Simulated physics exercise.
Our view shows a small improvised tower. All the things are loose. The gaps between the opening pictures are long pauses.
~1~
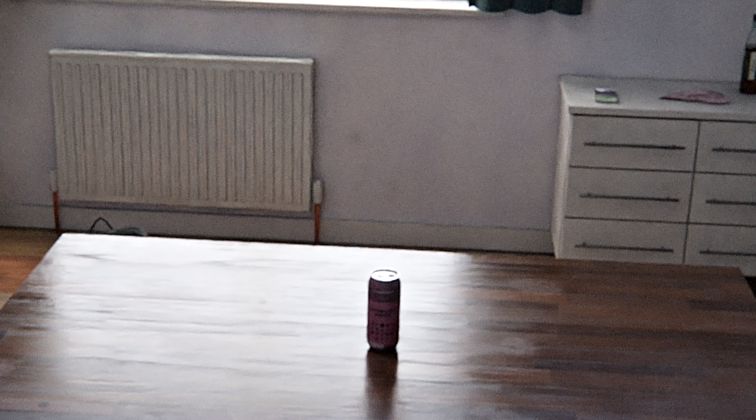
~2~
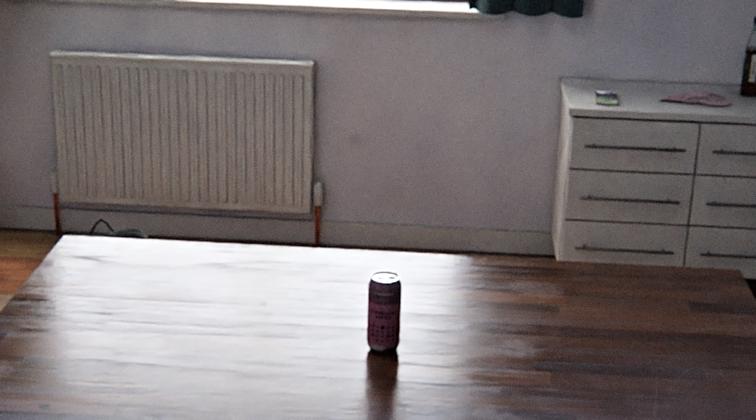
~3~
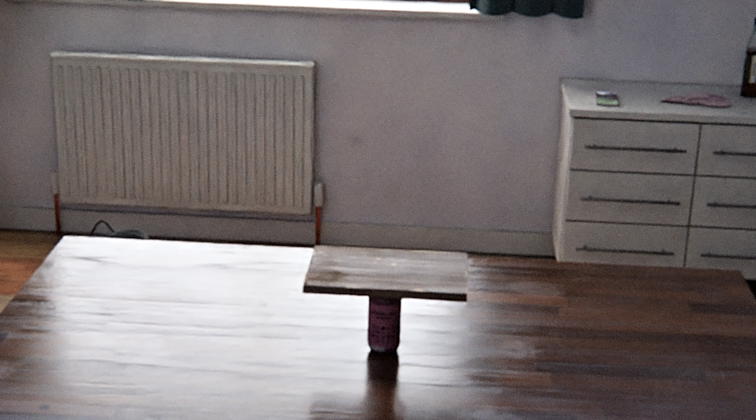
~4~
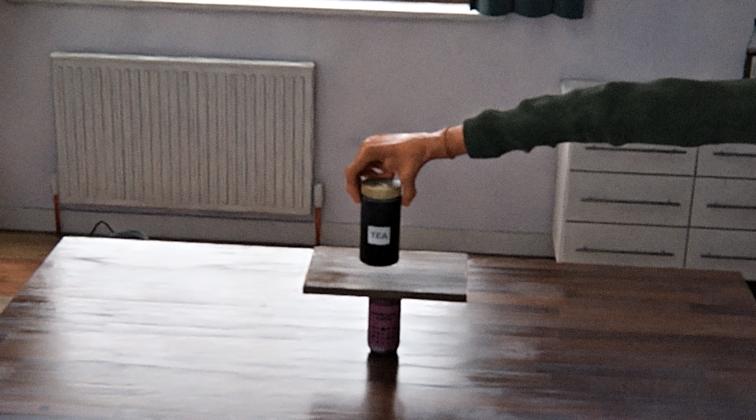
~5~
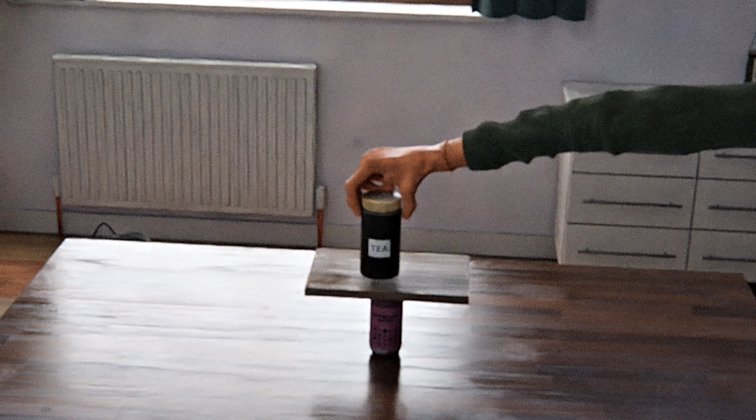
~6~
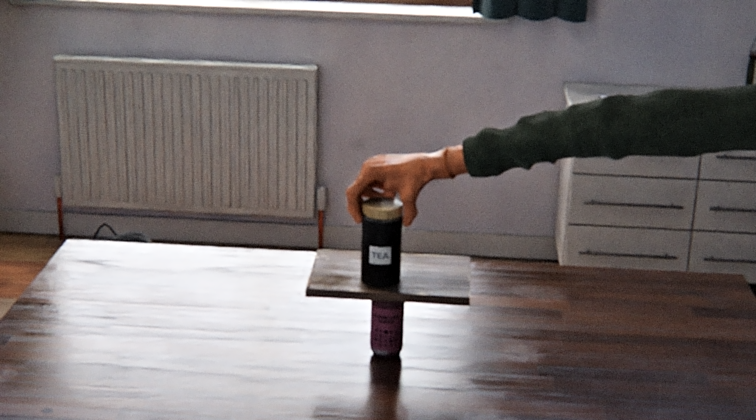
A hand in a dark green sleeve reaches in from the right over a glossy brown wooden table, seen from slightly above in a room with a white radiator and white drawers behind. A dark pinkish can stands near the table's centre, first alone, then with a flat brown board on top. The hand lowers a black jar labelled tea onto the board above the can, while the view barely shifts.
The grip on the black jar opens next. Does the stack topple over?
It is going to remain upright.
Then, 0.20 s on from there, no change.
Then, 0.40 s on from there, black jar resting near (382, 242).
In the end, all 3 unmoved. At the end, from the last picture's camera, black jar near (382, 242). The stack holds.
